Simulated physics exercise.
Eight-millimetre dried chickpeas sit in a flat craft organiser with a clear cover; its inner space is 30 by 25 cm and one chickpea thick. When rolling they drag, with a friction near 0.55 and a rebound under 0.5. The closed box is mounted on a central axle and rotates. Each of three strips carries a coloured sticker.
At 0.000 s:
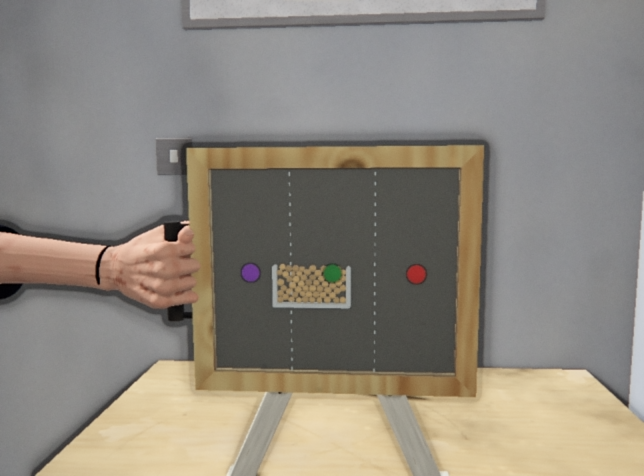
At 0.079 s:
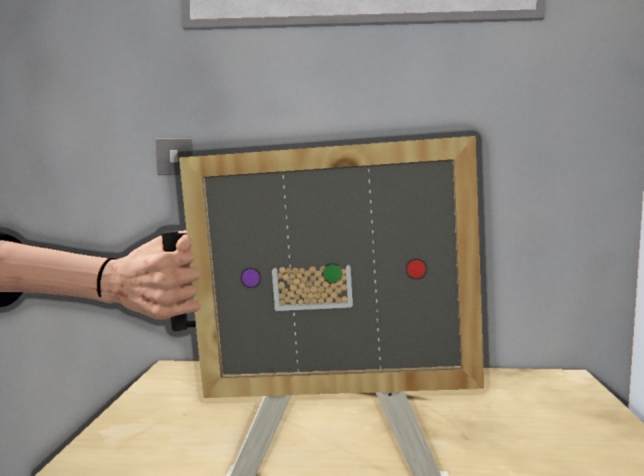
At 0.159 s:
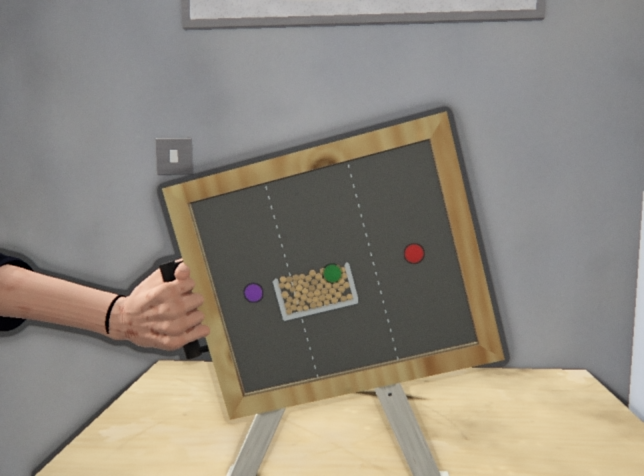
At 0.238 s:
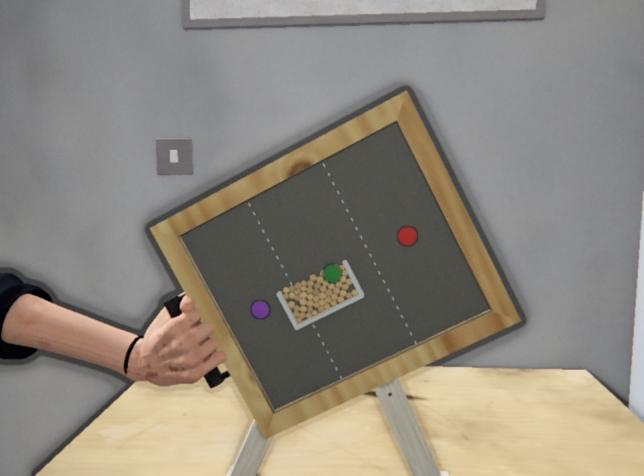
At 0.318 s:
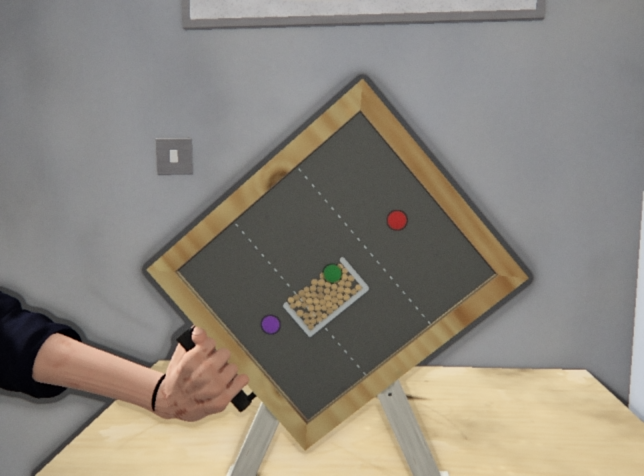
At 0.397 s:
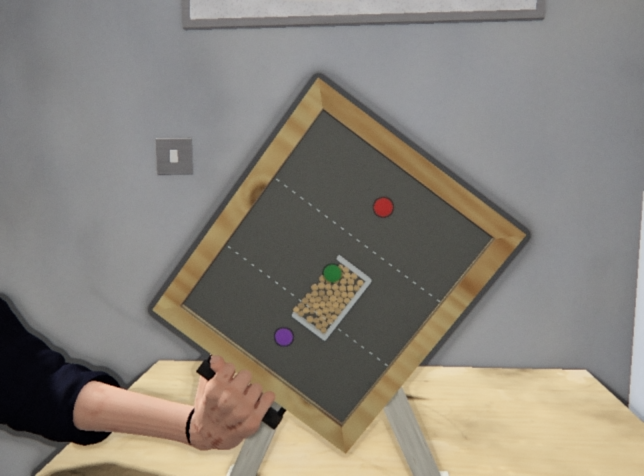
A hand with a dark wristband reaches in from the left and grips a square, wood-framed grey board above a pale wooden table, seen straight on against a grey wall. Purple, green and red dots sit left, centre and right across dashed strips, with small tan balls in a white-edged tray. The hand lowers, turning the board steadily anticlockwise while the balls shift slightly and the camera stays still.
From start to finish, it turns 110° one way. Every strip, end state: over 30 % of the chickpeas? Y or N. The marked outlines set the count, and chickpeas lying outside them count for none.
Red: N; purple: Y; green: N.
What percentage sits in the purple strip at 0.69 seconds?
It works out at roughly 50 per cent.
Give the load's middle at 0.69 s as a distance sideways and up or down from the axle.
About 1 cm right and 5 cm below.
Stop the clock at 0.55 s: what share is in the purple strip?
20 per cent.
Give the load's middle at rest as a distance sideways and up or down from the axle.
Left: About 3 cm; below: About 15 cm.
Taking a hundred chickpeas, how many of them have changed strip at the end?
Estimate: Roughly 80 %.
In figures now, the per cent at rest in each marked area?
In per cent: Red strip gets 0, purple strip gets 100, green strip gets 0.
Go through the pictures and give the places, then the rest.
The first picture shows level; about 60 chickpeas; chickpeas centred (311, 285); top one (283, 267); red (416, 274), purple (251, 273), green (333, 274).
The second picture shows turned 4° anticlockwise; chickpeas centred (312, 286); top one (338, 269).
The third picture shows turned 14° anticlockwise; chickpeas centred (315, 290); top one (338, 268); wall ends (276, 282) to (347, 265).
The fourth picture shows turned 27° anticlockwise; chickpeas centred (319, 293); top one (336, 267).
The fifth picture shows turned 40° anticlockwise; chickpeas centred (324, 296); top one (340, 267).
The sixth picture shows turned 53° anticlockwise; chickpeas centred (329, 298); top one (340, 268); red (383, 207), purple (284, 337), green (333, 274).
By 0.55 s, it stands 78° anticlockwise; the chickpeas' middle is in line with and 4 cm below the centre; purple 20 %, green 80 %.
By 0.69 s, it stands 100° anticlockwise; the chickpeas' middle is 1 cm right of and 5 cm below the centre; purple 50 %, green 50 %.
By 0.82 s, it stands 110° anticlockwise; the chickpeas' middle is in line with and 10 cm below the centre; purple 70 %, green 30 %.
All still by 1.9 s, it stands 110° anticlockwise; red 0 %, purple 100 %, green 0 %.
